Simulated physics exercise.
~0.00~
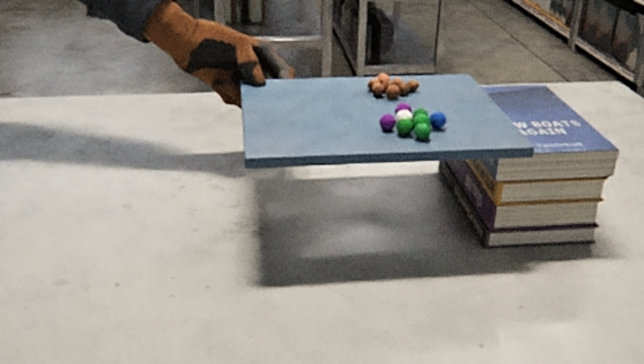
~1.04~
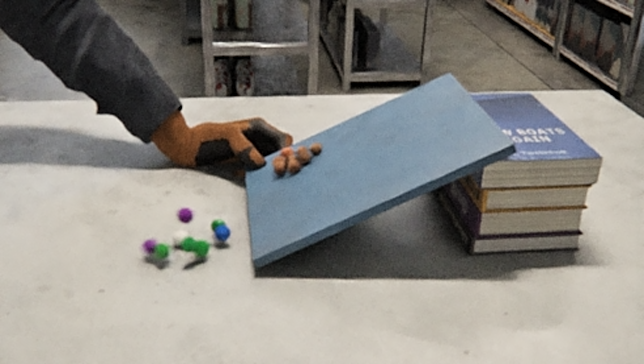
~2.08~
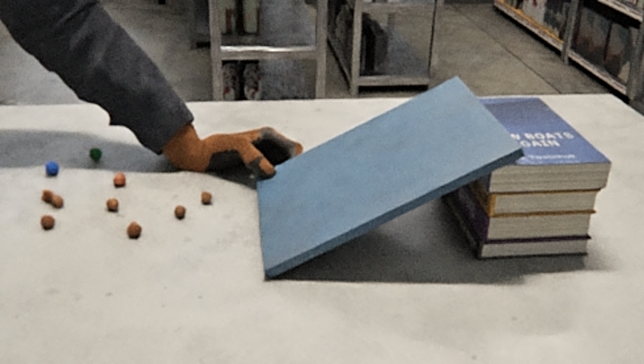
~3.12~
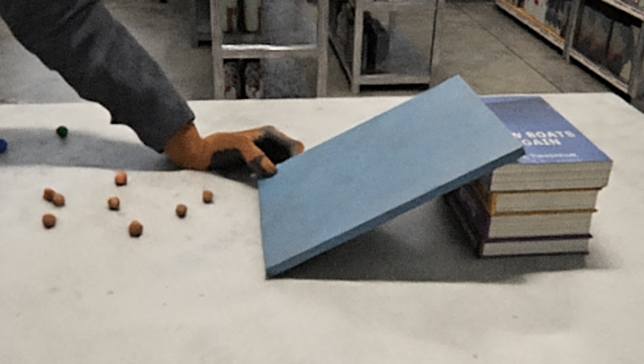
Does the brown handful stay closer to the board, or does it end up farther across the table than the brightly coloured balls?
The brown handful stays closer, scattered on the table just left of the board. The brightly coloured balls, which began nearer the viewer, travel farther, with most of them gone from sight by the end.
Hand lowering one end of a blue board propped on books, sending bright balls rolling far left past scattered brown pieces.
